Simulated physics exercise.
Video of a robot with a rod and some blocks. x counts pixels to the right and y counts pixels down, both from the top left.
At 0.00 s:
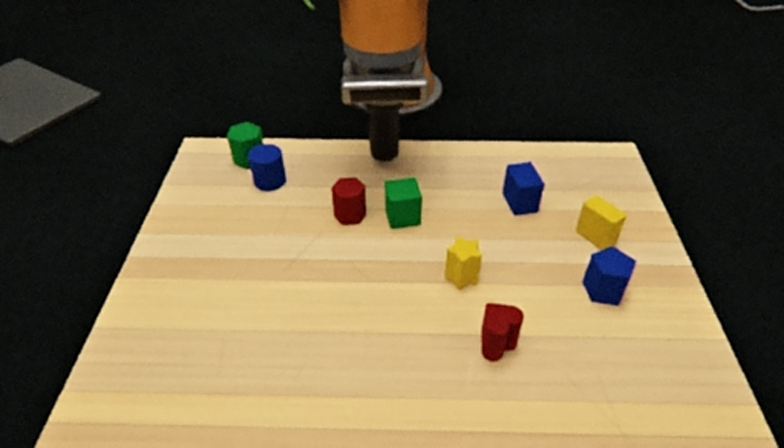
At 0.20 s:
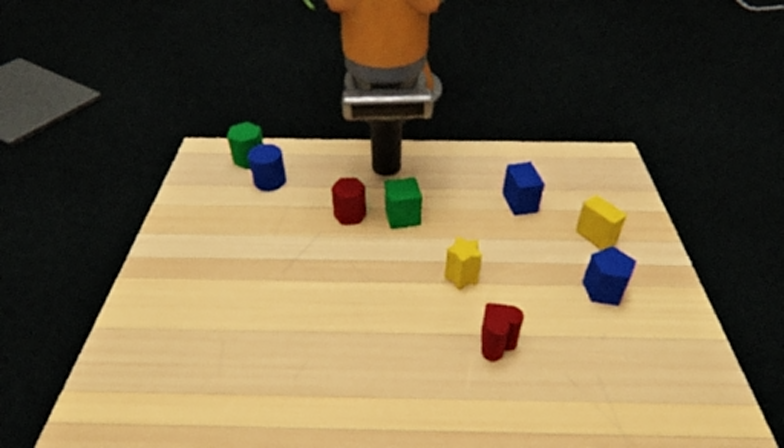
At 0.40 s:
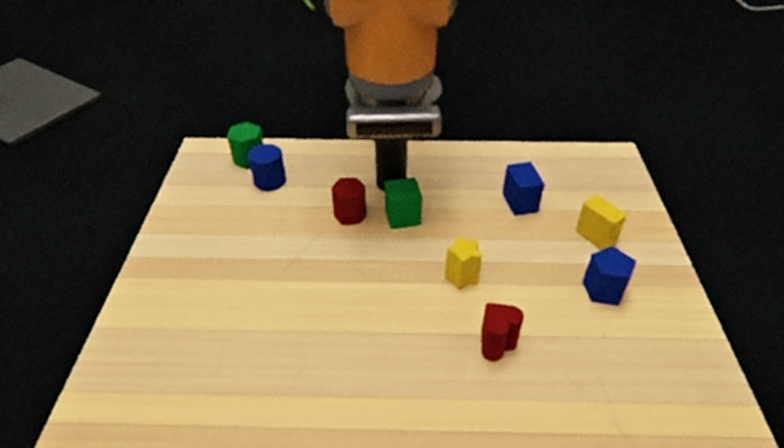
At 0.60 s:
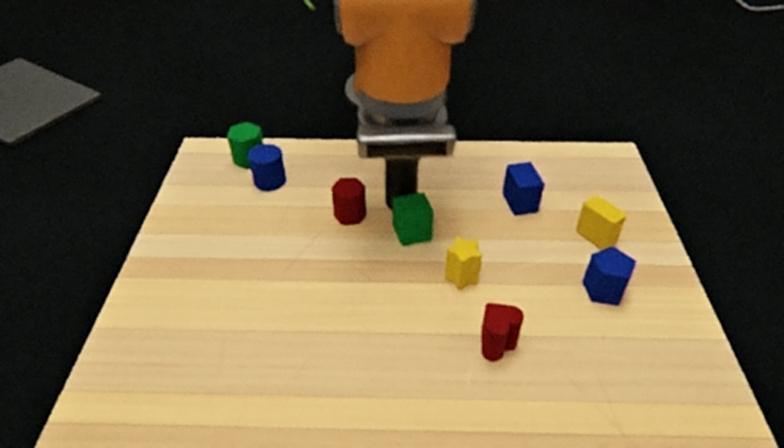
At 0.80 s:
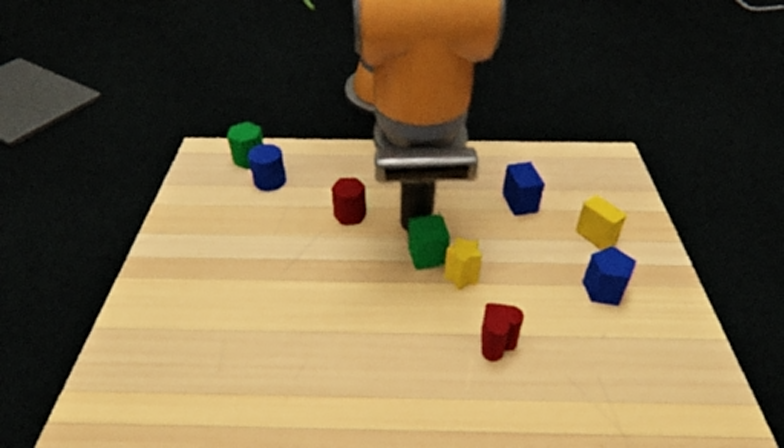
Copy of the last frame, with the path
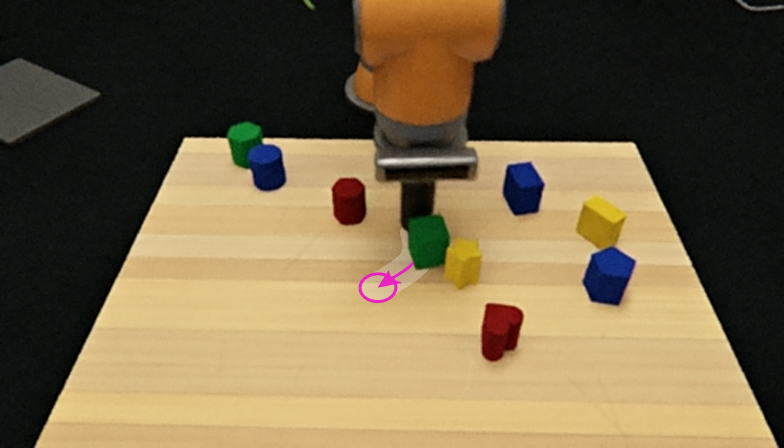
A robot arm lowers its rod and pushes the green block toward the yellow star.
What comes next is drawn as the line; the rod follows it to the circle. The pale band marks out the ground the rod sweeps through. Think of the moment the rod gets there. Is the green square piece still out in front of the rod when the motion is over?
My answer is no.
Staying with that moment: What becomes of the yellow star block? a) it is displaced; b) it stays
a (it is displaced)
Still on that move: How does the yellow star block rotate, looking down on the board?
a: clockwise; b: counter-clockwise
My pick is b.
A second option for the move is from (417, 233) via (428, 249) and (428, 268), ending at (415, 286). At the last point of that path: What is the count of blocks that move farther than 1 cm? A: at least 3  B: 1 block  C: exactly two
C.
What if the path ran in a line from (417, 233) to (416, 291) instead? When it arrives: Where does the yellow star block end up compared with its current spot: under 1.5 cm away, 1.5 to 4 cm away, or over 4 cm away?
The block shifts between 1.5 and 4 cm.
The drawn path runs from (417, 233) by way of (418, 254) and (402, 272) to (378, 287).
What follows on the original path. Halfway along, rod at (412, 255); green square piece at (438, 256), turned 40° anticlockwise; yellow star block at (476, 255), turned 25° anticlockwise.
At the end, rod at (378, 278); red hexagonal block not moved; green square piece at (438, 256), turned 40° anticlockwise; yellow star block at (476, 255), turned 25° anticlockwise.
